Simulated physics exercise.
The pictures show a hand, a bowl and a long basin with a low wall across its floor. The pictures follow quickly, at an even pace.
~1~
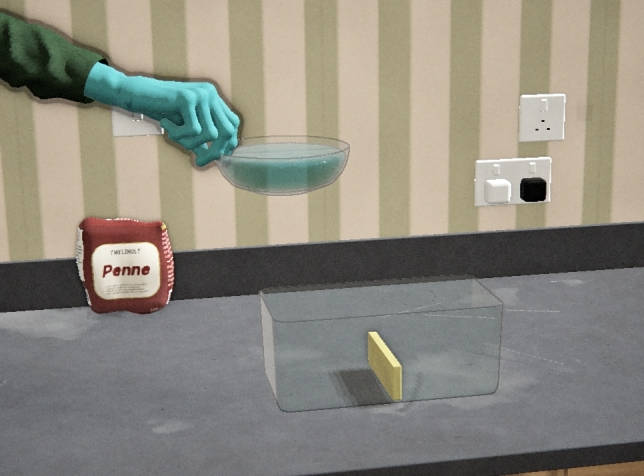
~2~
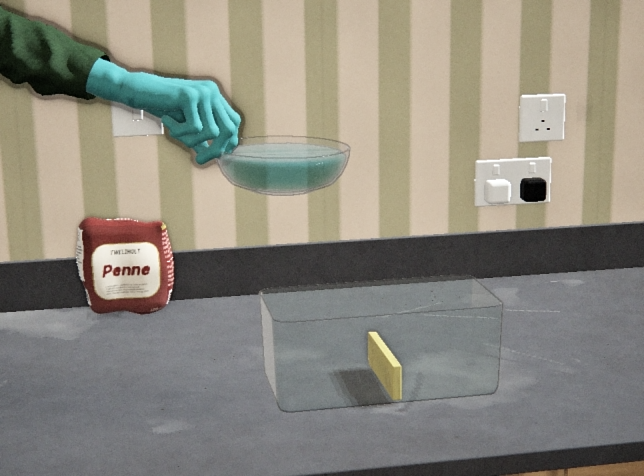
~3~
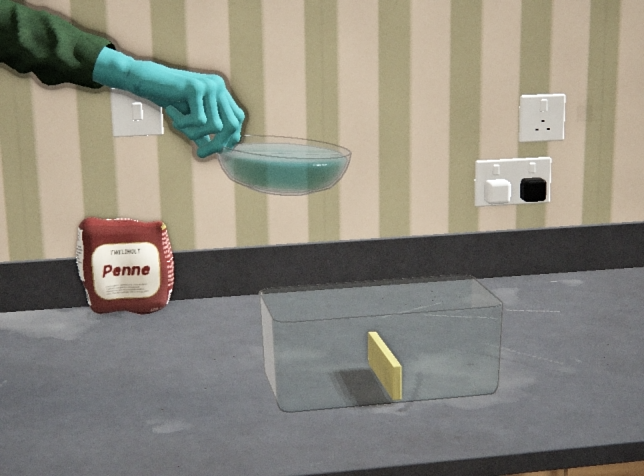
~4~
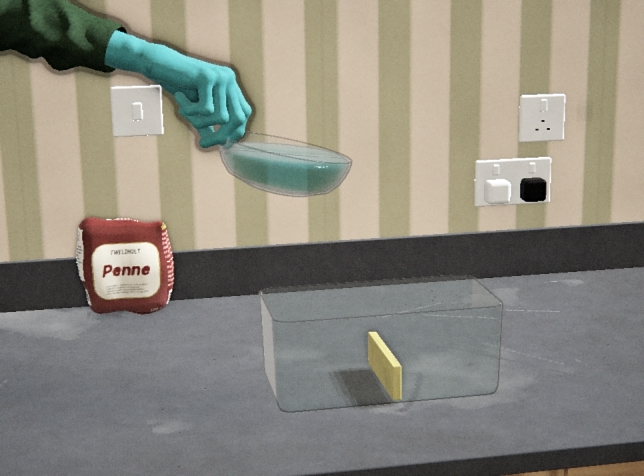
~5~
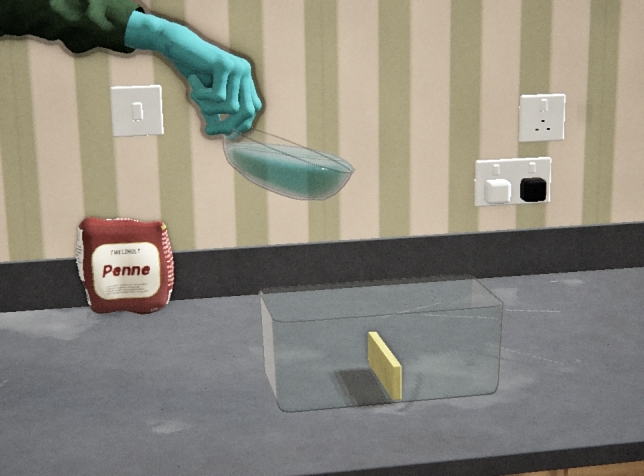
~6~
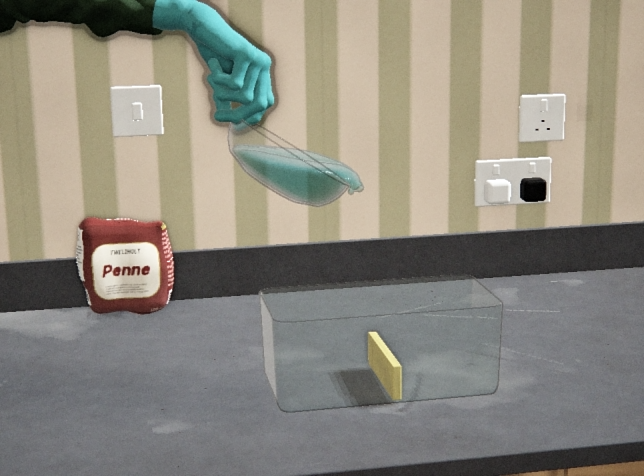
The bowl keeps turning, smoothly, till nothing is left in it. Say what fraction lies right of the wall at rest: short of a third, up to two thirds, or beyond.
In the end from a third to two thirds is right of the wall.
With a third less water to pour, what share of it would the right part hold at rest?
About 55 per cent.
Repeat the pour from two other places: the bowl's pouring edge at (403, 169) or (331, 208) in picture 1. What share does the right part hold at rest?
First some 70, then 20 per cent.
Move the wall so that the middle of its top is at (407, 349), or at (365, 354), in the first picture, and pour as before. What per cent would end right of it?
In turn 30 and 75 in a hundred.
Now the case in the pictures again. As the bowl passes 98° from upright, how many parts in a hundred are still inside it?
About 0 per cent.
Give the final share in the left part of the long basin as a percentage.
Roughly 40 in a hundred.
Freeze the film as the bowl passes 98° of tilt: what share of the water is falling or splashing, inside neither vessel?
Some 45 per cent.
A moment on, the bowl is tipped on its side and 2 per cent is still to pour, 6 is left of the wall and 48 right of it.
Next, the bowl is tipped right over and 0 per cent is still to pour, 32 is left of the wall and 52 right of it.
Then the bowl is tipped right over and 0 per cent is still to pour, 41 is left of the wall and 54 right of it.
Later the bowl is tipped right over and 0 per cent is still to pour, 42 is left of the wall and 53 right of it.
At rest 42 per cent lies left of the wall, 53 right of it and 5 outside.
